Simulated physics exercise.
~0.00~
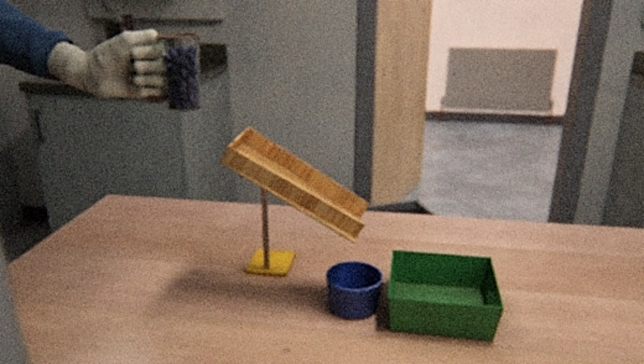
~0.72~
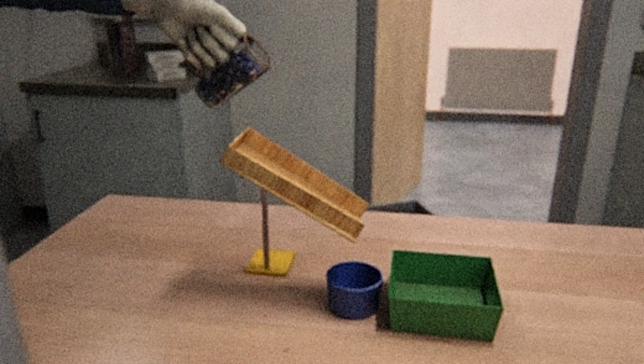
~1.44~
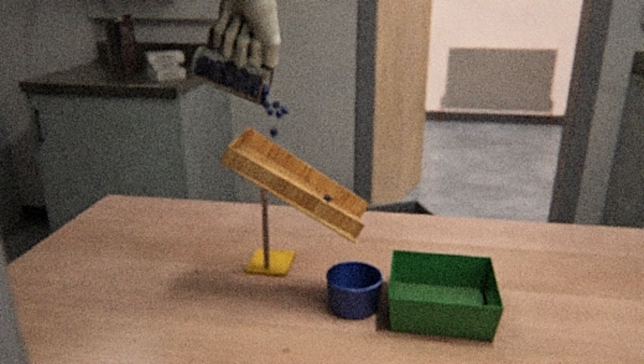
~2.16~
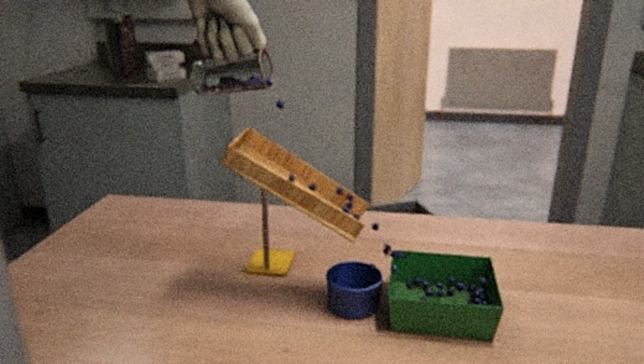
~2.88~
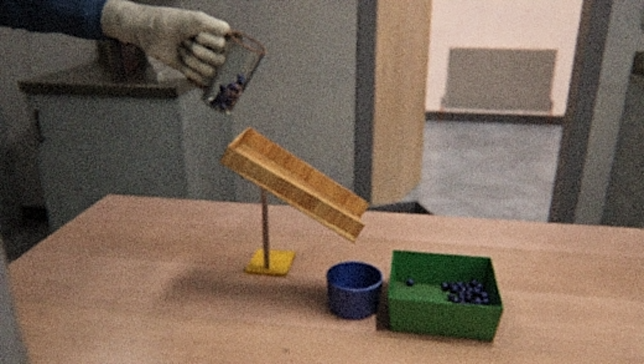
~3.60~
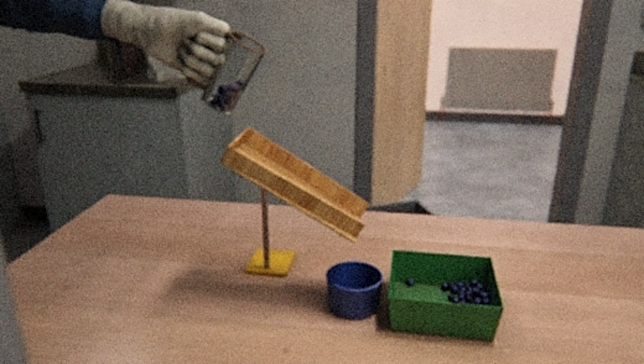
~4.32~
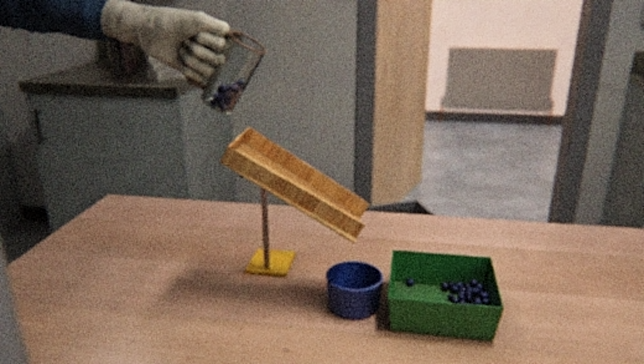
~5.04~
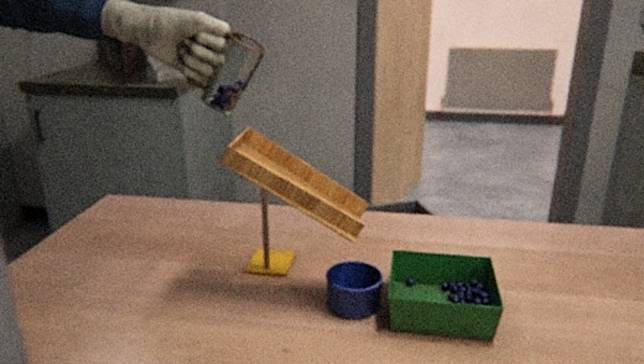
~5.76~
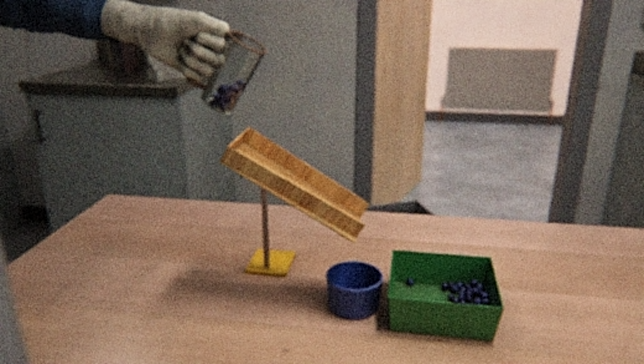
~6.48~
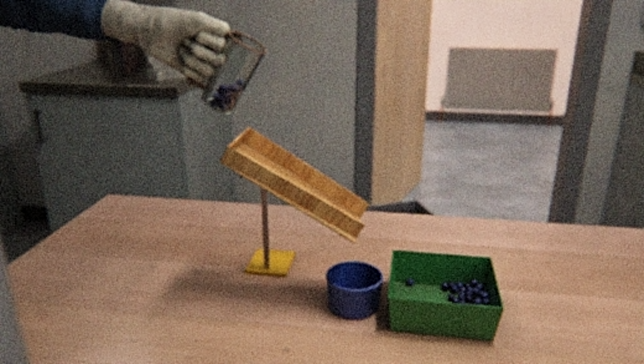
A gloved hand tipped a clear cup of blueberries over a sloping wooden chute, and they rolled down past the blue dish, mostly into the green tin. The hand then tilted the cup partly back and held still, some berries left inside.
